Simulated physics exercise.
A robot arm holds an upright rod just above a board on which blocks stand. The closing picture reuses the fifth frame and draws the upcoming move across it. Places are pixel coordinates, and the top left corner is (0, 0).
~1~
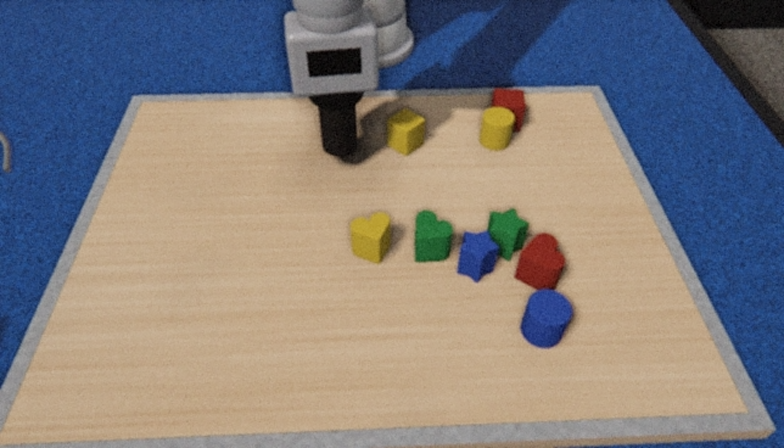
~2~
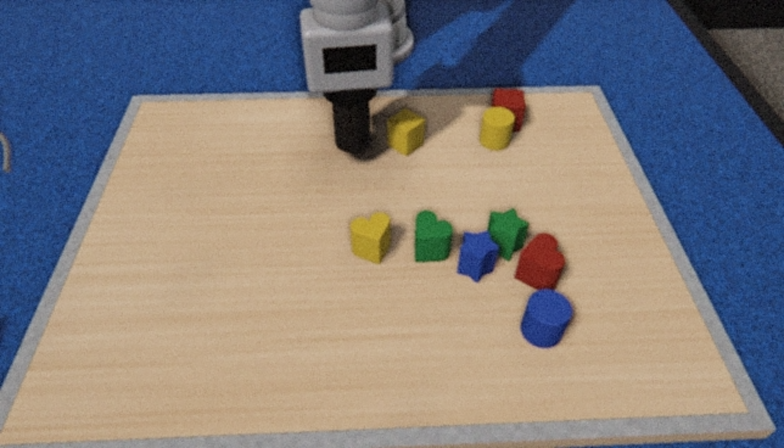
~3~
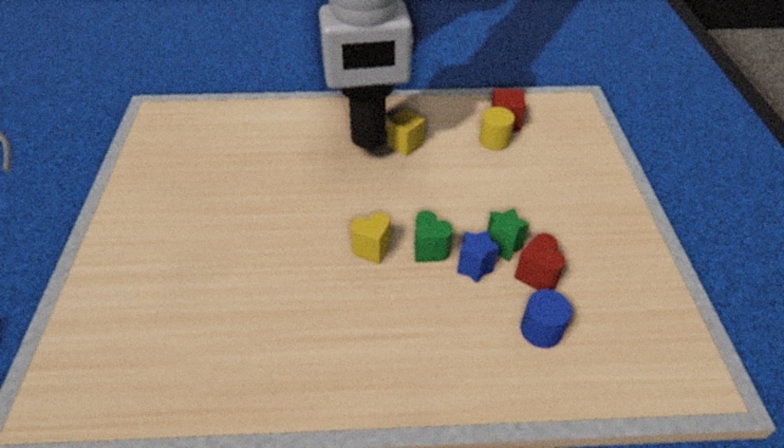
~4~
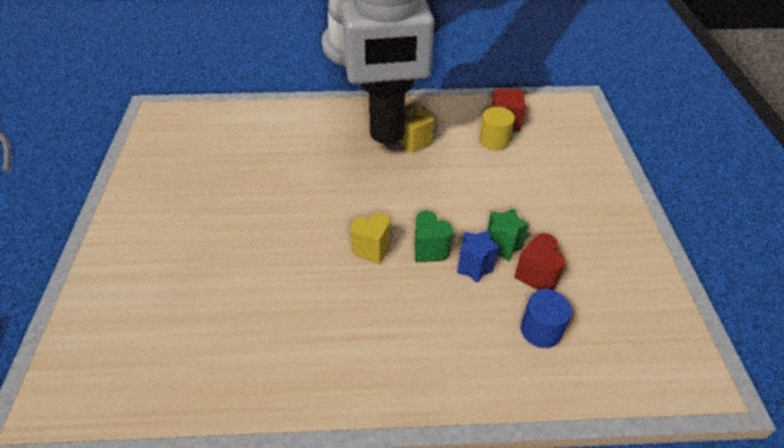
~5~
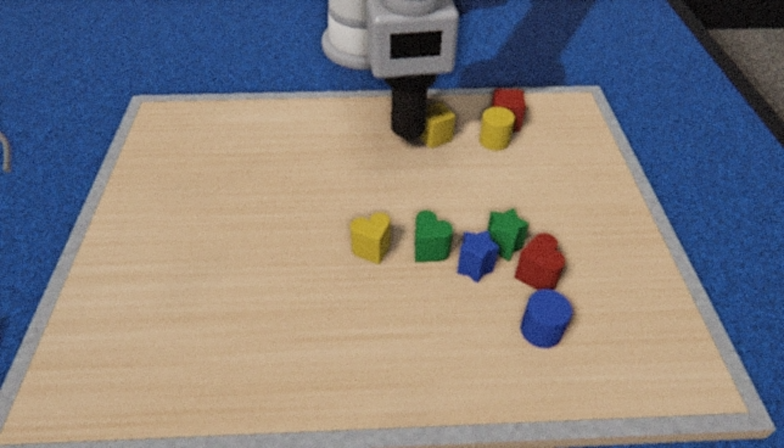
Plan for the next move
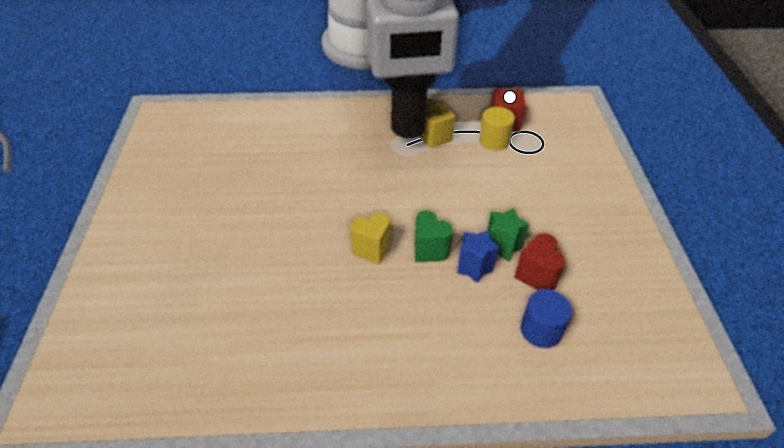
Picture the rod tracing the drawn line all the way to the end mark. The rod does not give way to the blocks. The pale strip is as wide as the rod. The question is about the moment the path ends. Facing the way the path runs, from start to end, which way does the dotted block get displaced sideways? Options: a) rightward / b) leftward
b.
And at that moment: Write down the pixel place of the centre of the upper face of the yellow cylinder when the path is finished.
About (550, 136).
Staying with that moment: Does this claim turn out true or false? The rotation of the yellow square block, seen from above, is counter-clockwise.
The statement is true.
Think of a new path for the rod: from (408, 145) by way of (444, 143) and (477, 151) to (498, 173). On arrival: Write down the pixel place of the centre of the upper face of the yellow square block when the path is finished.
That would be at about pixel (479, 103).
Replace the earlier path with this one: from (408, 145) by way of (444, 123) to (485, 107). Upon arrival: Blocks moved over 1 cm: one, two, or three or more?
The number will come to 2.
Path on the board, from (408, 145) via (445, 134) and (485, 133), ending at (526, 142); the dot is on the red square block.
On the path given first. One third of the way, rod (446, 117); yellow square block (475, 102); yellow cylinder (502, 116).
Two thirds of the way, rod (489, 116); yellow square block (517, 100); yellow cylinder (518, 122); red square block (539, 92), turned 30° anticlockwise.
At the end, rod (530, 125); yellow square block (550, 103), turned 35° anticlockwise; yellow cylinder (550, 136); red square block (556, 87), turned 65° anticlockwise.
